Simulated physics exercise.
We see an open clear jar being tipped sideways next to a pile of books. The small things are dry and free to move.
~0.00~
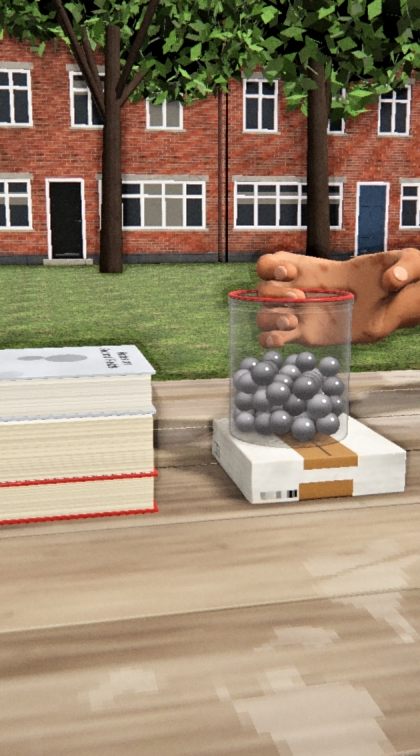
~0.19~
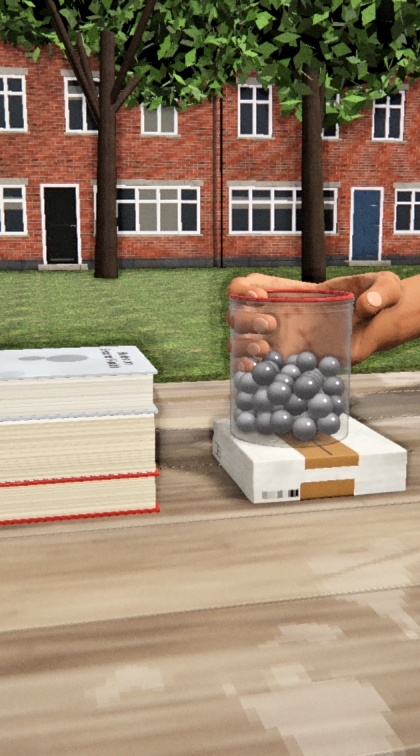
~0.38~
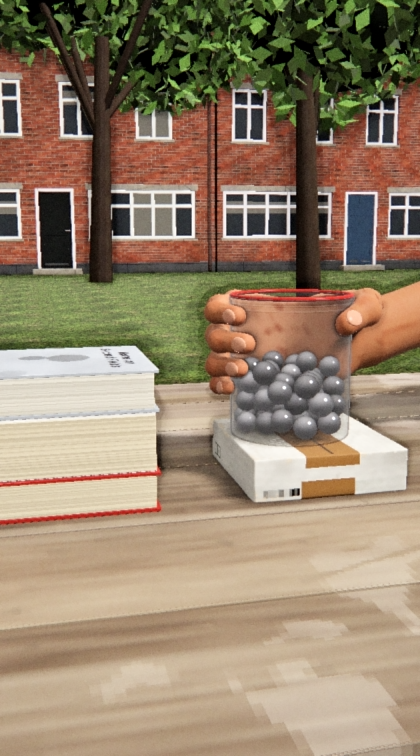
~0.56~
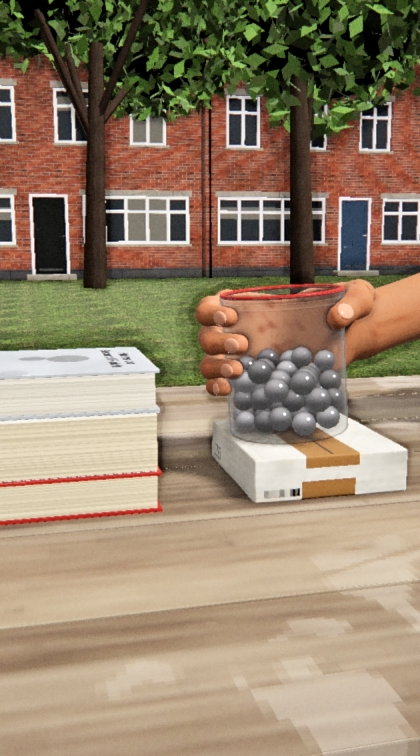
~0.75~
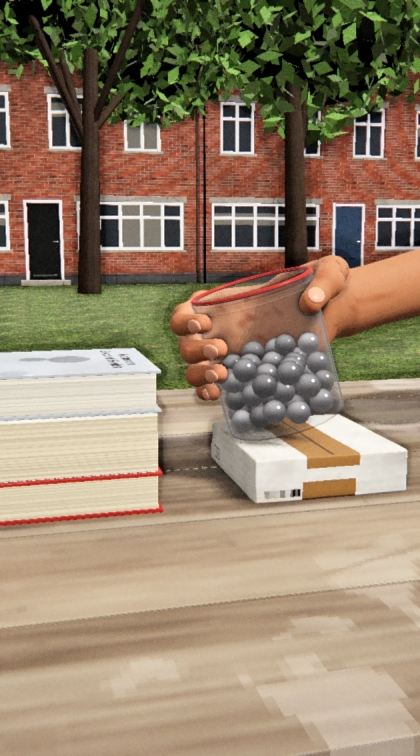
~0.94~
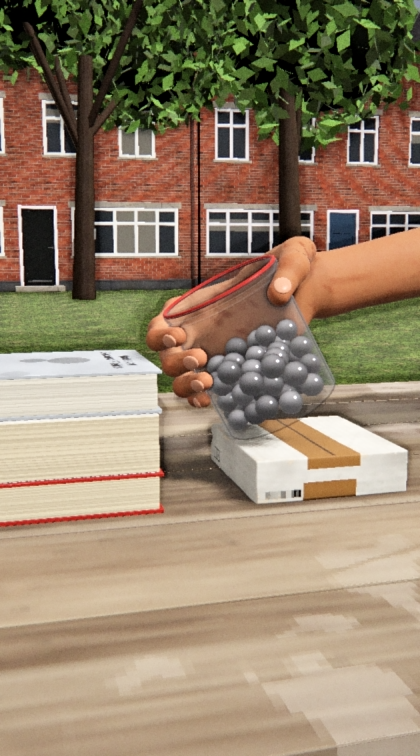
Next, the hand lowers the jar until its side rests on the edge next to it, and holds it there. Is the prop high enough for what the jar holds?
In the end the load keeps within the rim.
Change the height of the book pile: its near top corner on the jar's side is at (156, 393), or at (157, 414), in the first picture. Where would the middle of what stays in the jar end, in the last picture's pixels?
At about (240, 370), and at (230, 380).
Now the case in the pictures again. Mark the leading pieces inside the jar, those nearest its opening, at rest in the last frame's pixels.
Close to (193, 369).
After 1.06 s, the jar leans 36°; everything is still inside.
After 1.22 s, the jar leans 44°; everything is still inside.
After 1.38 s, the jar rests on the book pile at 45°; everything is still inside.
At rest (2.0 s), the jar rests on the book pile at 45°; everything is still inside.
